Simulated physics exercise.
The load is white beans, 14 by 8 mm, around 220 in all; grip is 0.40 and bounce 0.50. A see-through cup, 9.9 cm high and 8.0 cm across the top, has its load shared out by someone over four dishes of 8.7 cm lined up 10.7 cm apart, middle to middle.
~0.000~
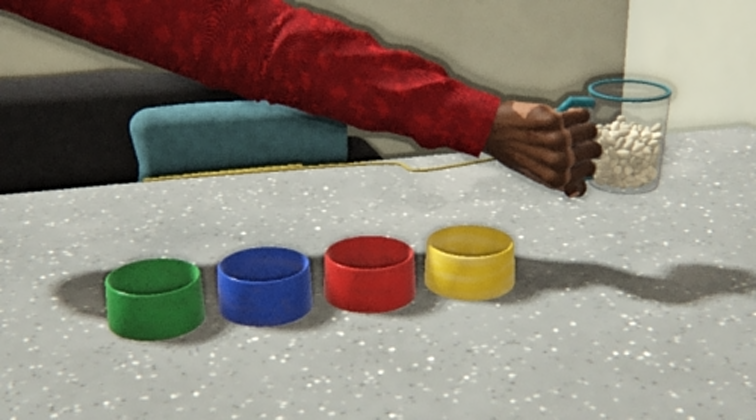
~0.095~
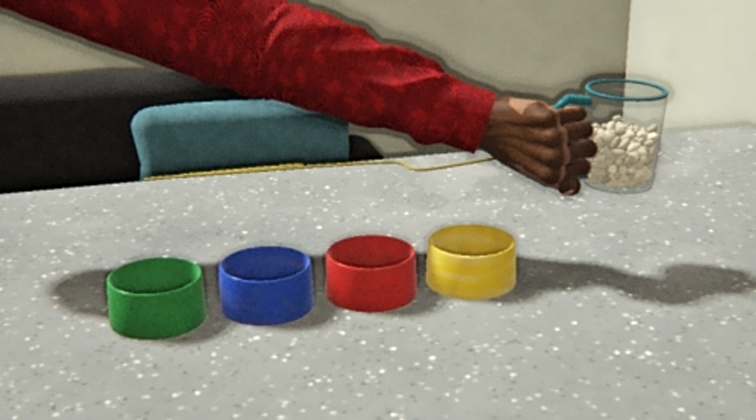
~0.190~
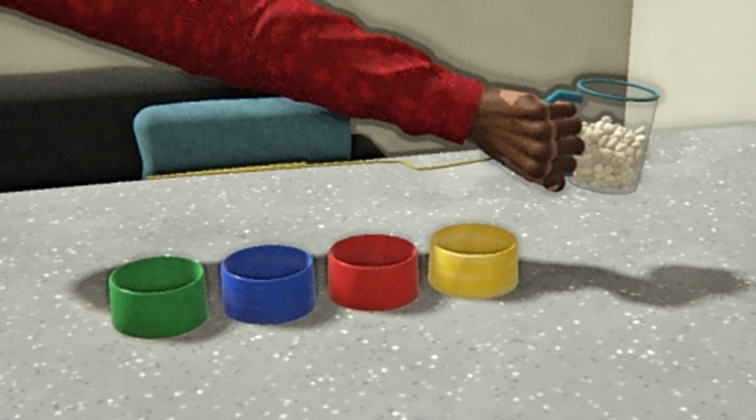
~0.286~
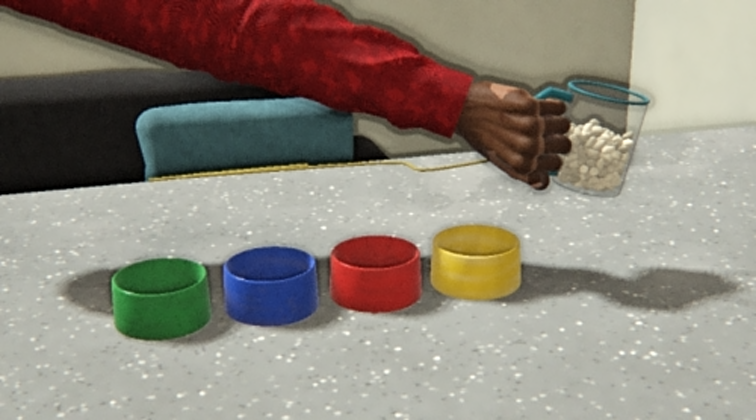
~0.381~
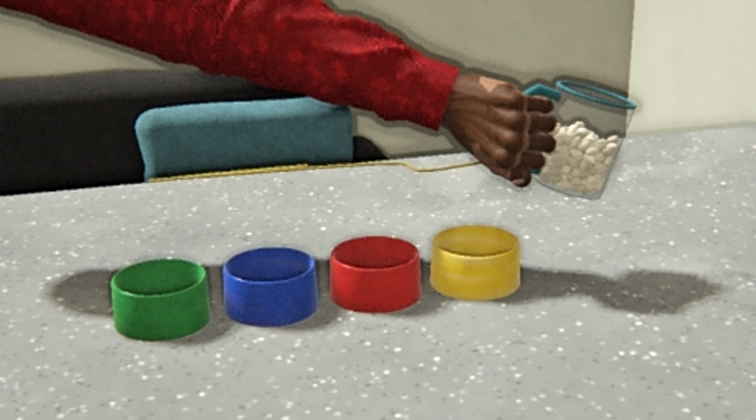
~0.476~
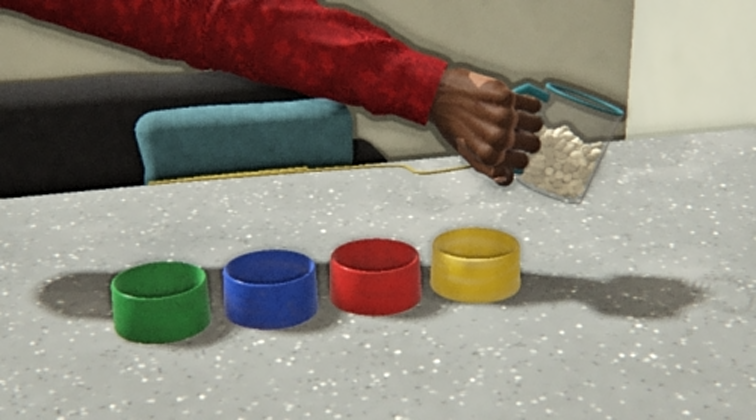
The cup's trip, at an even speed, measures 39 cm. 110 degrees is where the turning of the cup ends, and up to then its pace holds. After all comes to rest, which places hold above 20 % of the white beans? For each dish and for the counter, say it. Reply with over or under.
Red over, blue under, green under, yellow under, counter over.
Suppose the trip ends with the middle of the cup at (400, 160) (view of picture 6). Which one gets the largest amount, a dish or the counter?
Result: Largest portion at yellow.
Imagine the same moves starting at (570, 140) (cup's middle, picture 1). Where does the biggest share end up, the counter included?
Blue.
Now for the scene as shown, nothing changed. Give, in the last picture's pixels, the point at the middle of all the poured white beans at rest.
At about (331, 294).
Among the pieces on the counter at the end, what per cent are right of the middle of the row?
About 50 percent.
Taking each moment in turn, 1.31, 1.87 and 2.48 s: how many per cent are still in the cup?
Close to 100, 100 and 55 per cent respectively.
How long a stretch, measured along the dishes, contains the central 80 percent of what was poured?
About 9 cm.
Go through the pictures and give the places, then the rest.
The first picture shows cup at (626, 137), tilt 0 degrees, lip at (665, 88), moved 0.0 cm; middle of the pieces at (621, 160); yellow dish at (470, 242); red dish at (369, 253); blue dish at (264, 265); green dish at (153, 277).
The second picture shows cup at (622, 137), tilt 2 degrees, lip at (662, 88), moved 0.7 cm; middle of the pieces at (616, 160).
The third picture shows cup at (610, 137), tilt 7 degrees, lip at (653, 92), moved 2.3 cm; middle of the pieces at (602, 160).
The fourth picture shows cup at (597, 140), tilt 11 degrees, lip at (644, 97), moved 4.0 cm; middle of the pieces at (588, 162).
The fifth picture shows cup at (582, 141), tilt 16 degrees, lip at (631, 103), moved 5.6 cm; middle of the pieces at (570, 163).
The sixth picture shows cup at (566, 145), tilt 21 degrees, lip at (618, 110), moved 7.3 cm; middle of the pieces at (554, 166); yellow dish at (476, 244); red dish at (375, 256); blue dish at (270, 268); green dish at (159, 280). The cup turns about 50 degrees a second and travels 18 cm a second.
After 1.31 s, tilt 63 degrees; cup holds 100 %.
After 1.87 s, tilt 91 degrees; cup holds 100 %.
After 2.48 s, tilt 110 degrees; cup holds 55 %, red 15 %, blue 5 %.
In the end, at 4.0 s, red 25 %, blue 5 %, green 0 %, yellow 0 %, counter 70 %.
